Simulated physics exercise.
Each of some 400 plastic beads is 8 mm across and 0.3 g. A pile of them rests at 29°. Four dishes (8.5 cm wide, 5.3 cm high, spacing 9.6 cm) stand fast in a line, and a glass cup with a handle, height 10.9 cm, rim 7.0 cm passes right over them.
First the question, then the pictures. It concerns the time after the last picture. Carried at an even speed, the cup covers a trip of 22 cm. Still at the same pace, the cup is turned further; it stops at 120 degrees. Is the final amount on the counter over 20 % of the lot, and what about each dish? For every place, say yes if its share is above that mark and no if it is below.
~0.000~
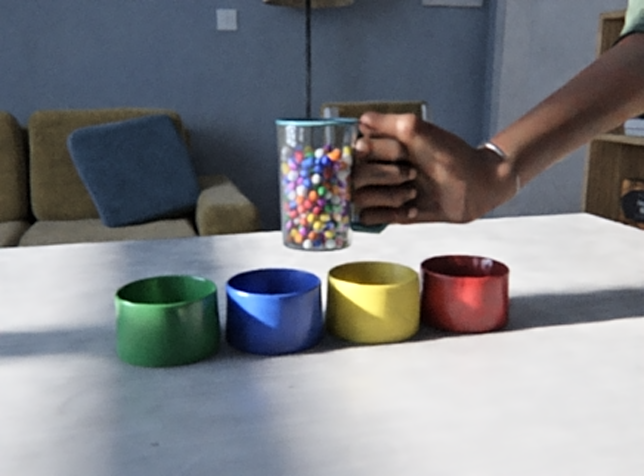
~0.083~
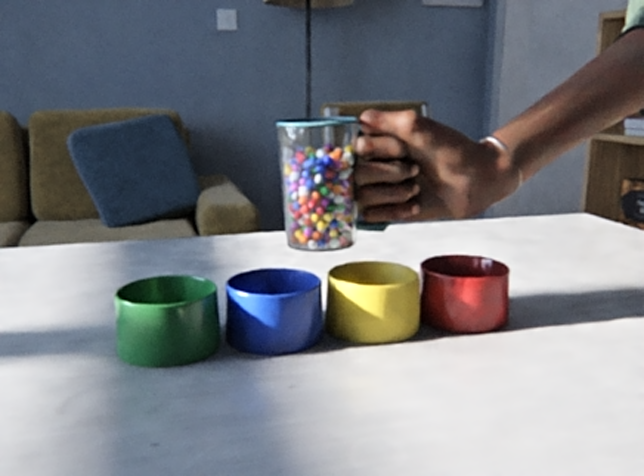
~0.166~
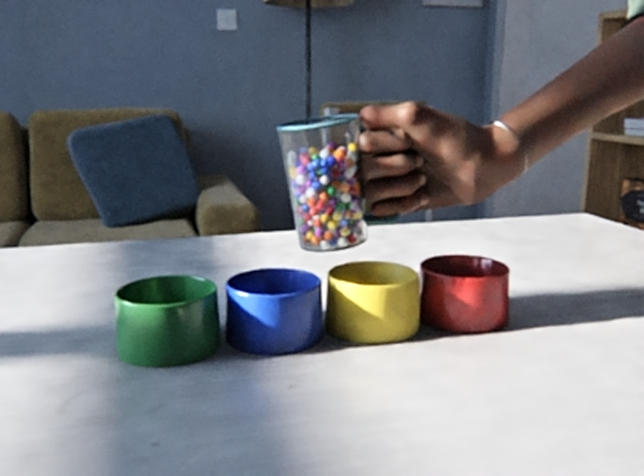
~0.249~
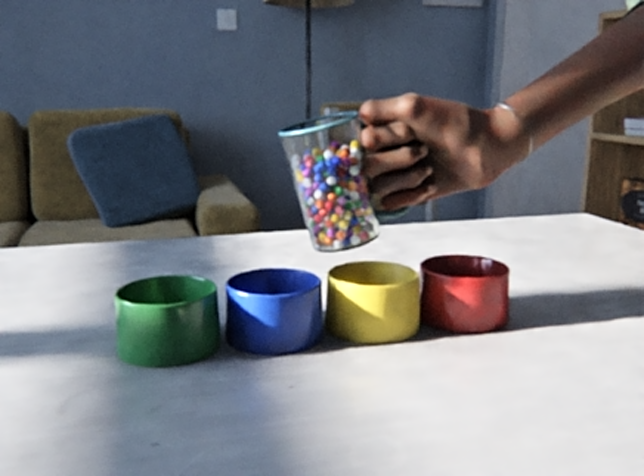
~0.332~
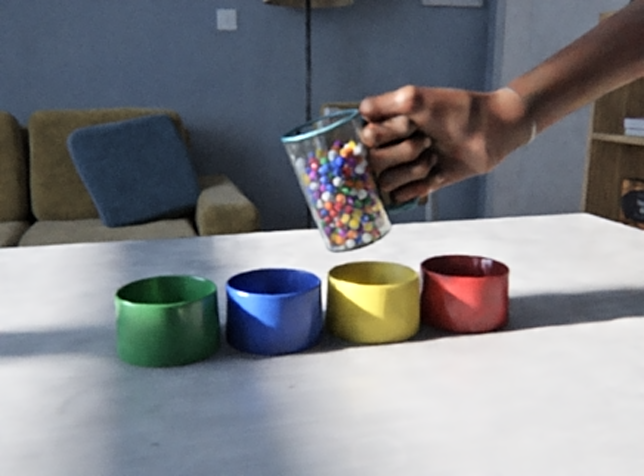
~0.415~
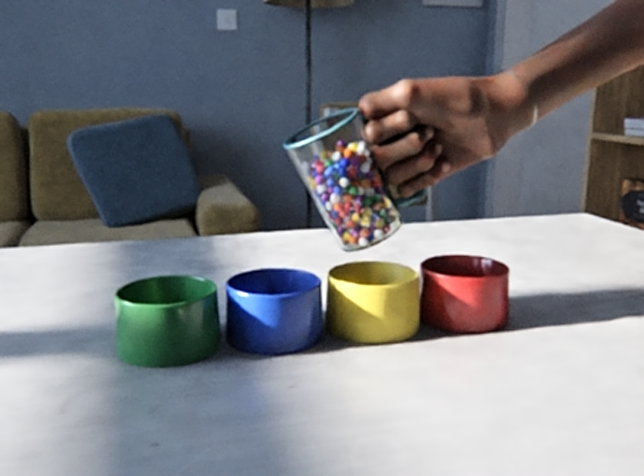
Red: No, blue: No, green: No, yellow: Yes, counter: No.
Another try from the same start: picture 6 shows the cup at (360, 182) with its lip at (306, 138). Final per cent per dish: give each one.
Kept per dish: Red = 100, blue = 0, green = 0, yellow = 0.
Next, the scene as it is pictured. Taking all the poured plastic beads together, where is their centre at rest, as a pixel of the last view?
(375, 296).
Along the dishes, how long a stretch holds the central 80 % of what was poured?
I'd put it near 5 cm.
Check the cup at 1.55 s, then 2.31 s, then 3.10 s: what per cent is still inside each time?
Approx. 80 / 0 / 0 percent.
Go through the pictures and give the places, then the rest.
In the first picture, cup at (317, 183), tilt 0 degrees, lip at (278, 122), moved 0.0 cm; middle of the pieces at (316, 198); green dish at (167, 290); blue dish at (274, 282); yellow dish at (373, 274); red dish at (464, 266).
In the second picture, cup at (320, 183), tilt 2 degrees, lip at (278, 124), moved 0.2 cm; middle of the pieces at (318, 198).
In the third picture, cup at (326, 183), tilt 8 degrees, lip at (279, 128), moved 0.8 cm; middle of the pieces at (326, 198).
In the fourth picture, cup at (333, 183), tilt 14 degrees, lip at (281, 134), moved 1.5 cm; middle of the pieces at (335, 198).
In the fifth picture, cup at (340, 183), tilt 20 degrees, lip at (283, 140), moved 2.1 cm; middle of the pieces at (343, 197).
In the sixth picture, cup at (346, 182), tilt 26 degrees, lip at (286, 147), moved 2.7 cm; middle of the pieces at (351, 196); green dish at (167, 290); blue dish at (274, 282); yellow dish at (373, 274); red dish at (464, 266). The cup turns about 75 degrees a second and travels 8 cm a second.
Then, at 1.55 s, tilt 110 degrees; cup holds 80 %, yellow 20 %.
Then, at 2.31 s, tilt 120 degrees; cup holds 0 %, yellow 95 %.
Then, at 3.10 s, tilt 120 degrees; cup holds 0 %, yellow 95 %.
By 3.4 s all is still; red 0 %, blue 0 %, green 0 %, yellow 95 %, counter 5 %.
